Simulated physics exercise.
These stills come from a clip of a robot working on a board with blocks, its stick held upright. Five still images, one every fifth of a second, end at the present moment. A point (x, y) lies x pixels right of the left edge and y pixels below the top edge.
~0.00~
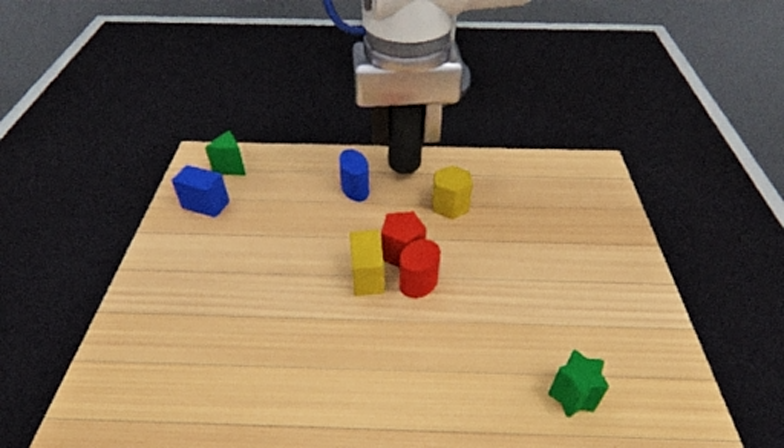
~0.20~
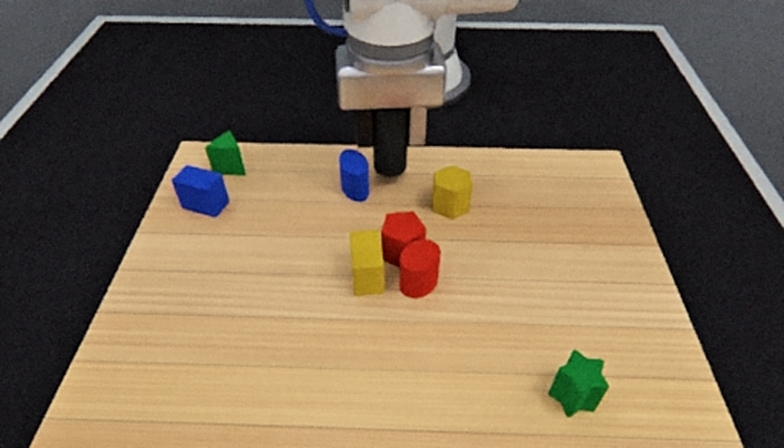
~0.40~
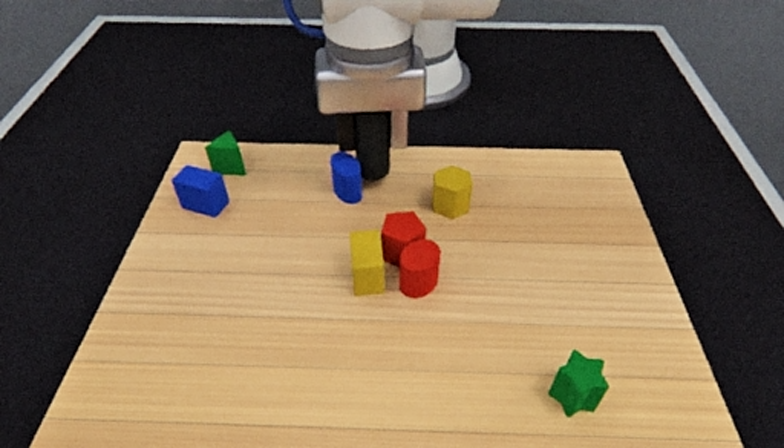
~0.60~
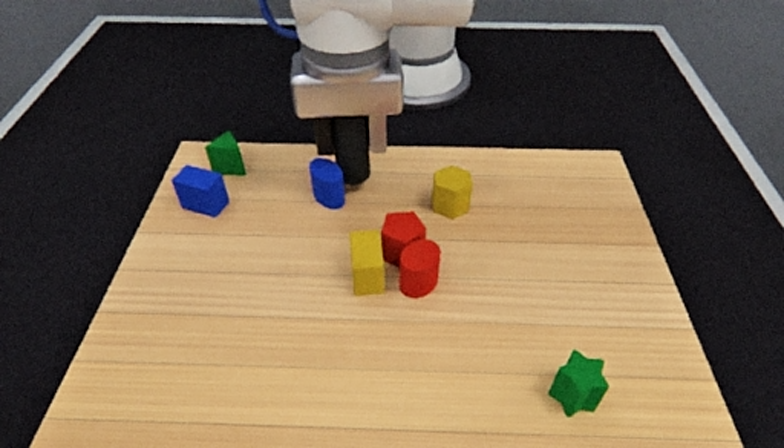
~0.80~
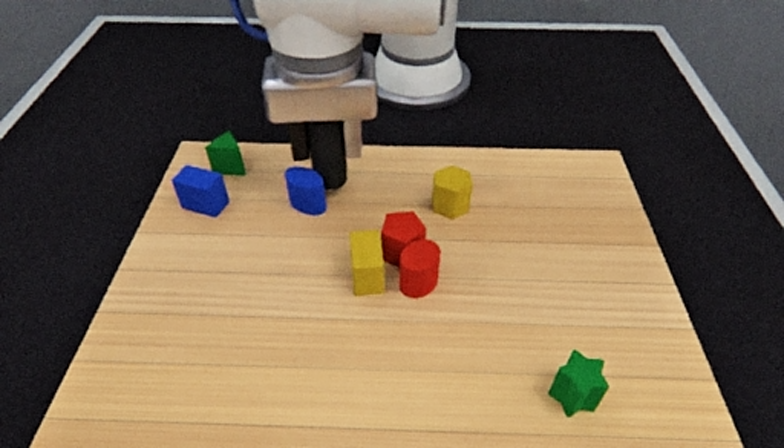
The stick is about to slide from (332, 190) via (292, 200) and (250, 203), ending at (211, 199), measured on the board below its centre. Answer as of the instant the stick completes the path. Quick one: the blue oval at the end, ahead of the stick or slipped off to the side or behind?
The block lies off to the side or behind.
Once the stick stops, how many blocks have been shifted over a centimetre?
I'd say two blocks get shifted by more than about 1 cm.
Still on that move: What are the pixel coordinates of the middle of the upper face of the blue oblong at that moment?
If I read the scene right, the answer is (160, 179).
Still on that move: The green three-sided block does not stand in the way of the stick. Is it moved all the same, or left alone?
It will be resting on its spot.
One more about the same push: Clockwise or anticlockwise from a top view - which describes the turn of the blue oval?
Answer: Against the clock.
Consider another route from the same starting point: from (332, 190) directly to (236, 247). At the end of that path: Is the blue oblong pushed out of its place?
I expect not.
On the path given first. One third of the way, stick (290, 189); blue oval (266, 191), turned 25° anticlockwise.
Two thirds of the way, stick (246, 192); blue oval (255, 197), turned 40° anticlockwise.
At the end, stick (207, 188); blue oblong (160, 179), turned 25° anticlockwise; green three-sided block still; blue oval (255, 197), turned 40° anticlockwise.
